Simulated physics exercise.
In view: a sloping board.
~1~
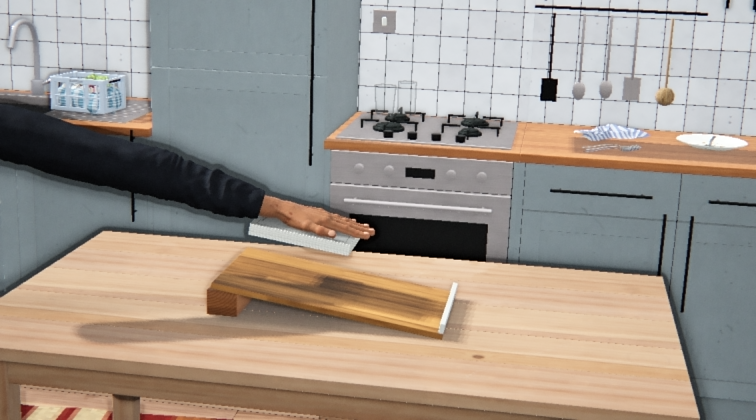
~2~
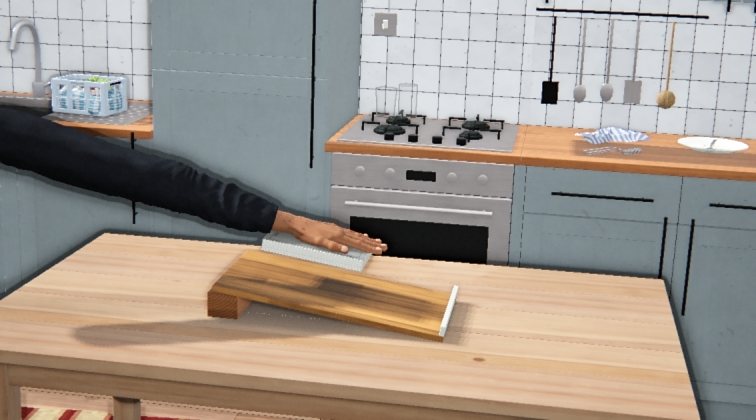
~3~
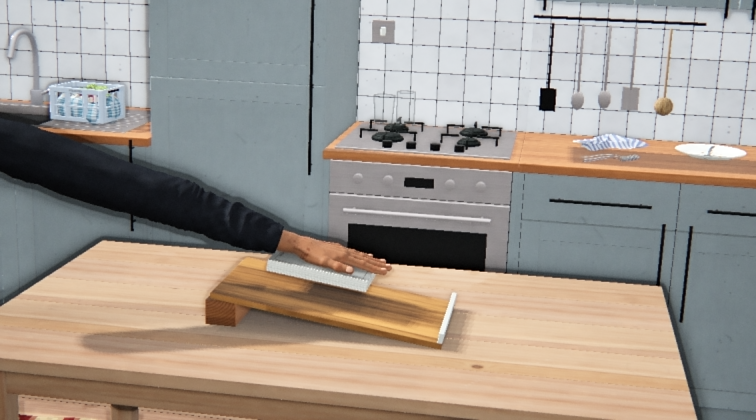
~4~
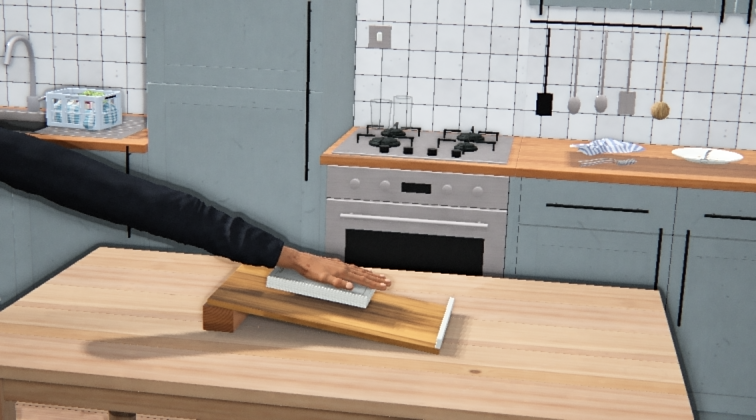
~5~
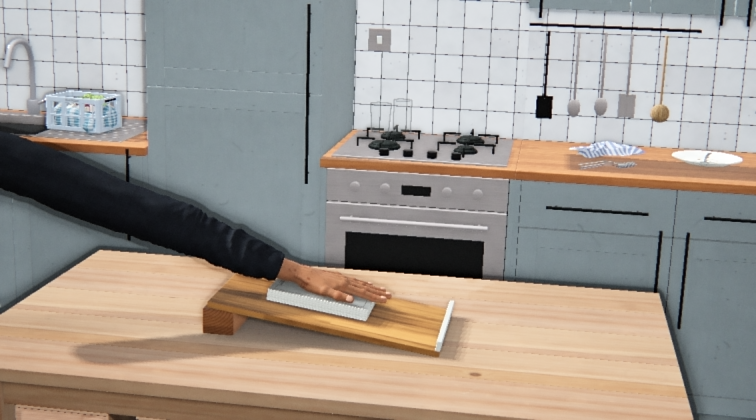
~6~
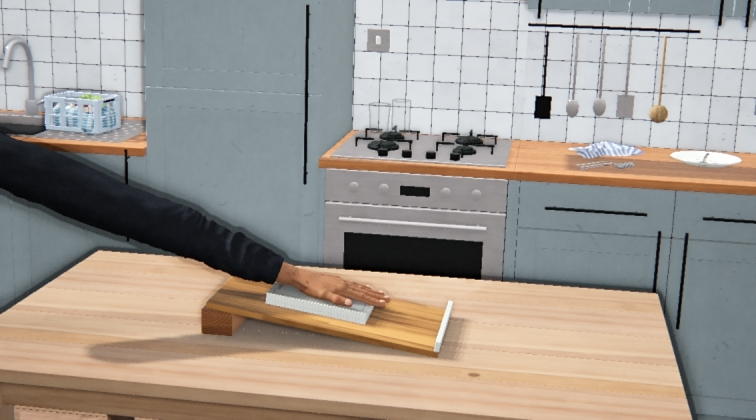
A hand in a long black sleeve reaches in from the left, holding a flat grey book above a pale wooden table in a kitchen, seen from slightly above. The sloping brown board has a block under its left end and a white strip at its lower right, with blue-grey cabinets and a stove behind. The hand moves slightly right and lowers the book onto the board, keeping its palm on top, while the view shifts slightly.
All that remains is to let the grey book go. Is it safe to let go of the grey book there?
In the end the grey book stays where it is put.
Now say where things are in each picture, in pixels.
In the first frame, coming down; grey book (307, 231).
In the second frame, coming down; grey book (319, 246).
In the third frame, coming down; grey book (324, 266).
In the fourth frame, coming down; grey book (324, 282).
In the fifth frame, coming down; grey book (324, 294).
In the sixth frame, in place under the hand; grey book (323, 298).
Then, 0.20 s later than the last frame, all is still.
Then, 0.40 s later than the last frame, grey book resting near (323, 298).
When it is over, it is as before. End places, in pixels of the last picture, grey book near (323, 298). The grey book keeps its place.
